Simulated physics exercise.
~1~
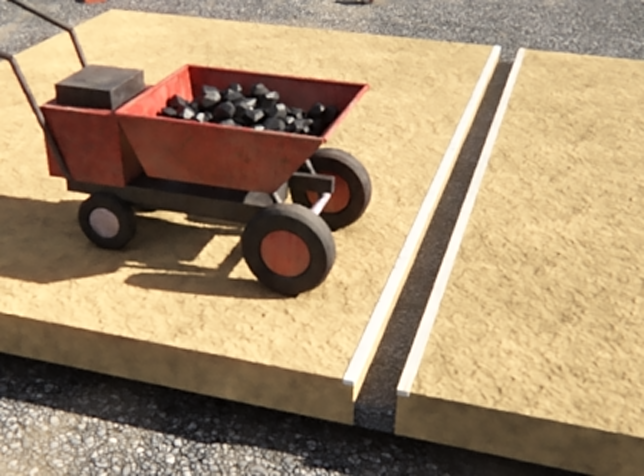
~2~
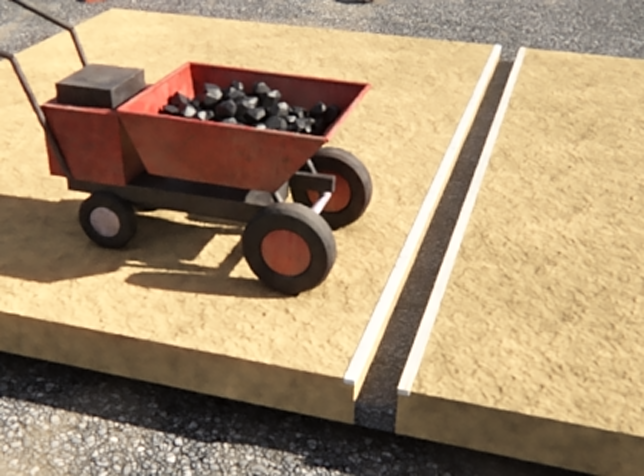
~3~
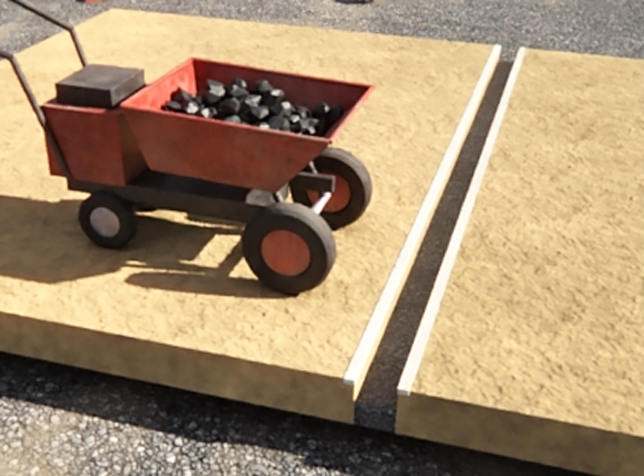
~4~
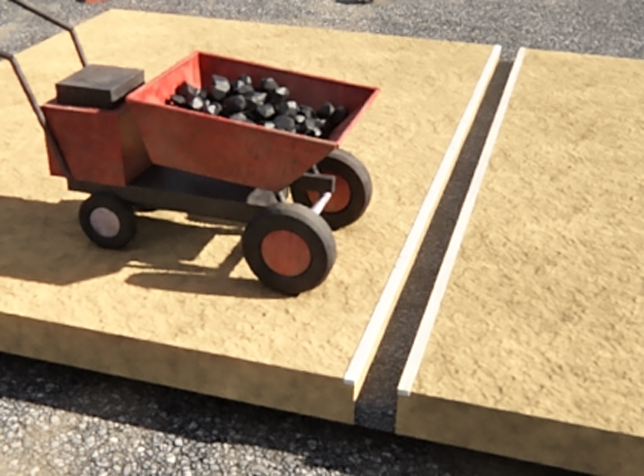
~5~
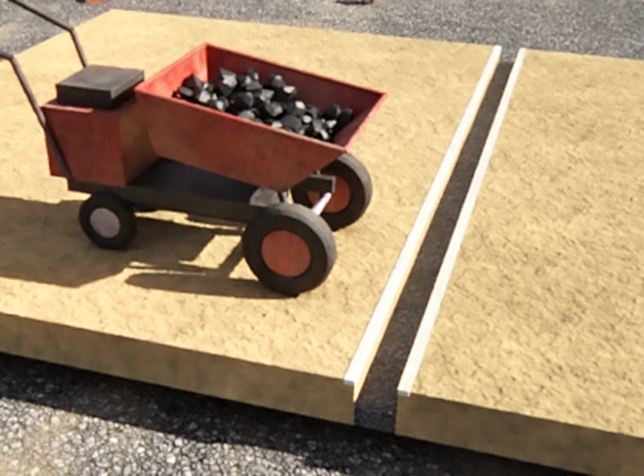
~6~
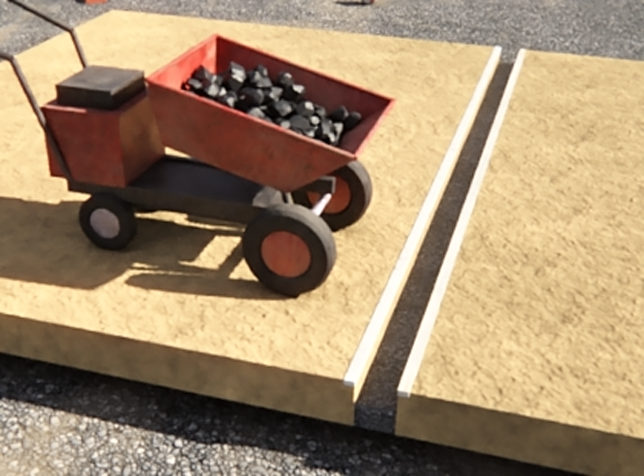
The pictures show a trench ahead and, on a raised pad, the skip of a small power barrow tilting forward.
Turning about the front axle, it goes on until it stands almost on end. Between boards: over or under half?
Mostly out.
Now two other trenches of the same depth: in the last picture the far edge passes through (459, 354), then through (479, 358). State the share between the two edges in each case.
Lab note: Case 1 around 60 %, case 2 80 %.
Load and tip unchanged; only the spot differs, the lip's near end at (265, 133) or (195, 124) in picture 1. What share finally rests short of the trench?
The first stop gives 20 per cent; the second gives 60 per cent.
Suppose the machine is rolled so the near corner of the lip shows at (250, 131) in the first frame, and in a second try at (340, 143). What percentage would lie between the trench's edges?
Some 40 in a hundred, then some 0 in a hundred.
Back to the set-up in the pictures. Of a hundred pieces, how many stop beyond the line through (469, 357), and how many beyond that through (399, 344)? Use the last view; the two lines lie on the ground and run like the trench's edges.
Around 40 per cent for the first, around 80 per cent for the second.
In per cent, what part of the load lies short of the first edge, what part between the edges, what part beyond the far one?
Short 0 %, between 20 %, beyond 75 %.
Soon after the last picture, skip tipped steeply; all in the skip.
A little later, skip tipped right over; most in the skip; a stray few in or heaped over the trench; a small part beyond it; a stray few falling.
Later still, skip tipped right over; a small part in the skip; a small part in or heaped over the trench; most beyond it.
At rest, skip tipped right over; a stray few in the skip; about a quarter in or heaped over the trench; most beyond it.
